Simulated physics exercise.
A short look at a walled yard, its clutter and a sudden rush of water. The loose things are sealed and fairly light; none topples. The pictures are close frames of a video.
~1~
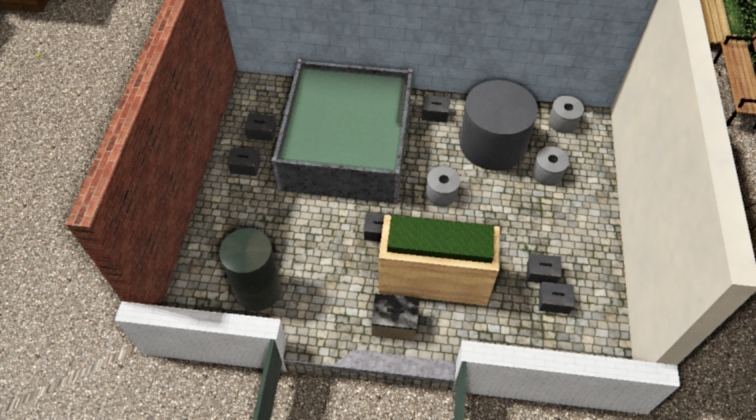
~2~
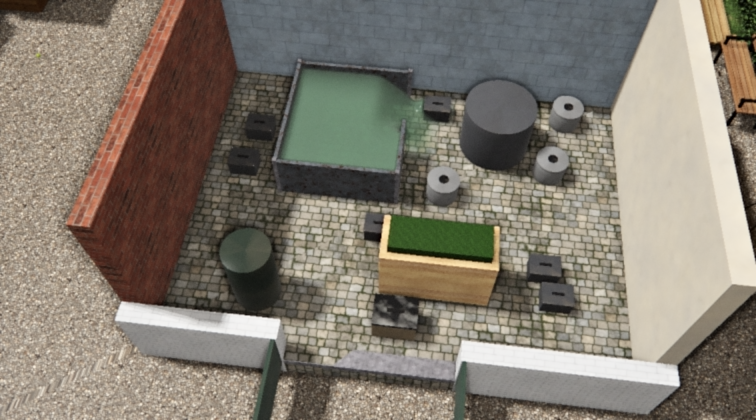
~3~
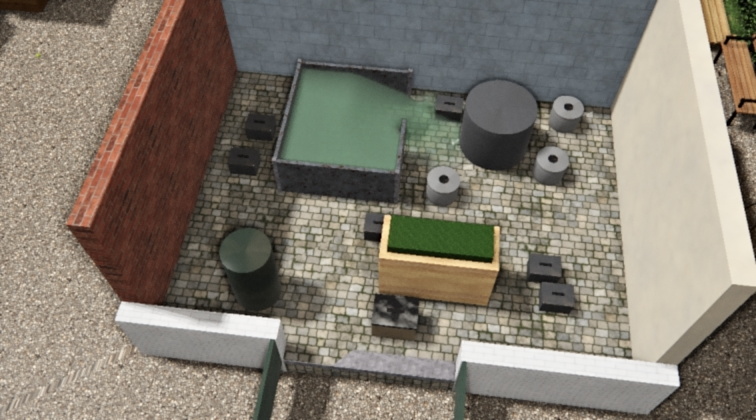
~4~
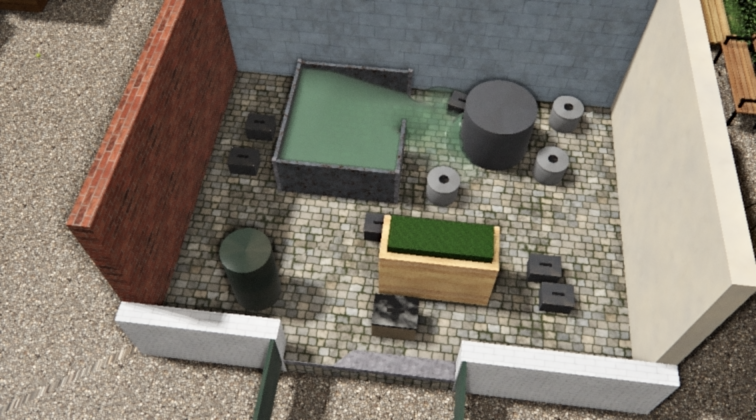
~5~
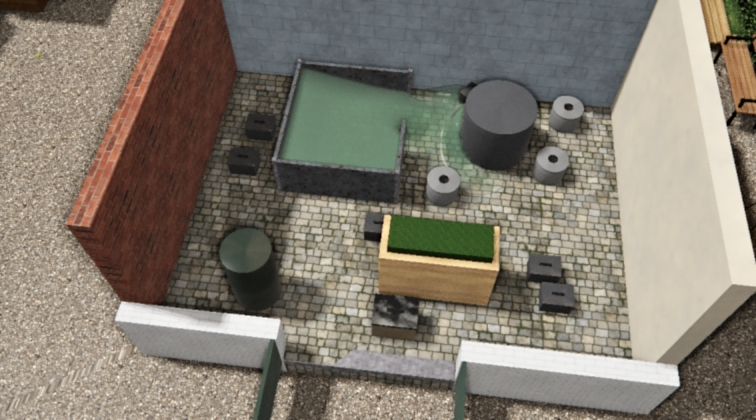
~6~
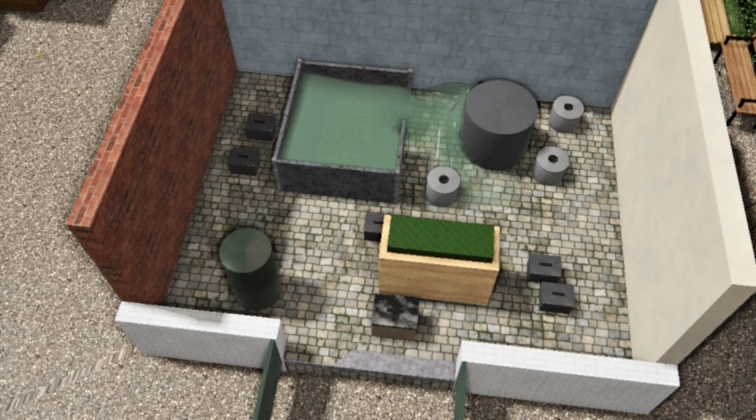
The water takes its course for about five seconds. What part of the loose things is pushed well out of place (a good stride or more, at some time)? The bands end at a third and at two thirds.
That comes to from one to two thirds.
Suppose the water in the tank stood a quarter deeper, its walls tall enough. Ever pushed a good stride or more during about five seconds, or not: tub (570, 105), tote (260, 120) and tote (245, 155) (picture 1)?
One after the other: Pushed that far, not that far, less than that.
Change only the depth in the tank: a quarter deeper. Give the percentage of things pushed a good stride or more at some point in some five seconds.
Some 70 per cent.
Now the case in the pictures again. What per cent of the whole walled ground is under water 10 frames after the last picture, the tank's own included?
I make it 50 per cent.
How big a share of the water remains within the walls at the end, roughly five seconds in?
I make it 100 per cent.
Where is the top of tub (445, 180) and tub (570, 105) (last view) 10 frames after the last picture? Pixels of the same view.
Close to (415, 224) and (605, 162).
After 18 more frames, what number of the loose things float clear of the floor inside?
That makes 4.
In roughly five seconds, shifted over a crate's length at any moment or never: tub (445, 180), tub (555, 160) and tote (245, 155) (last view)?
In turn: That far or more, short of that, never so far.
A moment on, 1 of 10 are well off their spots; 0 afloat.
Next, 3 of 10 are well off their spots; 2 afloat.
Later, 4 of 10 are well off their spots; 4 afloat.
In the end, 5 of 10 are well off their spots, and 5 have been at some point; 6 afloat.
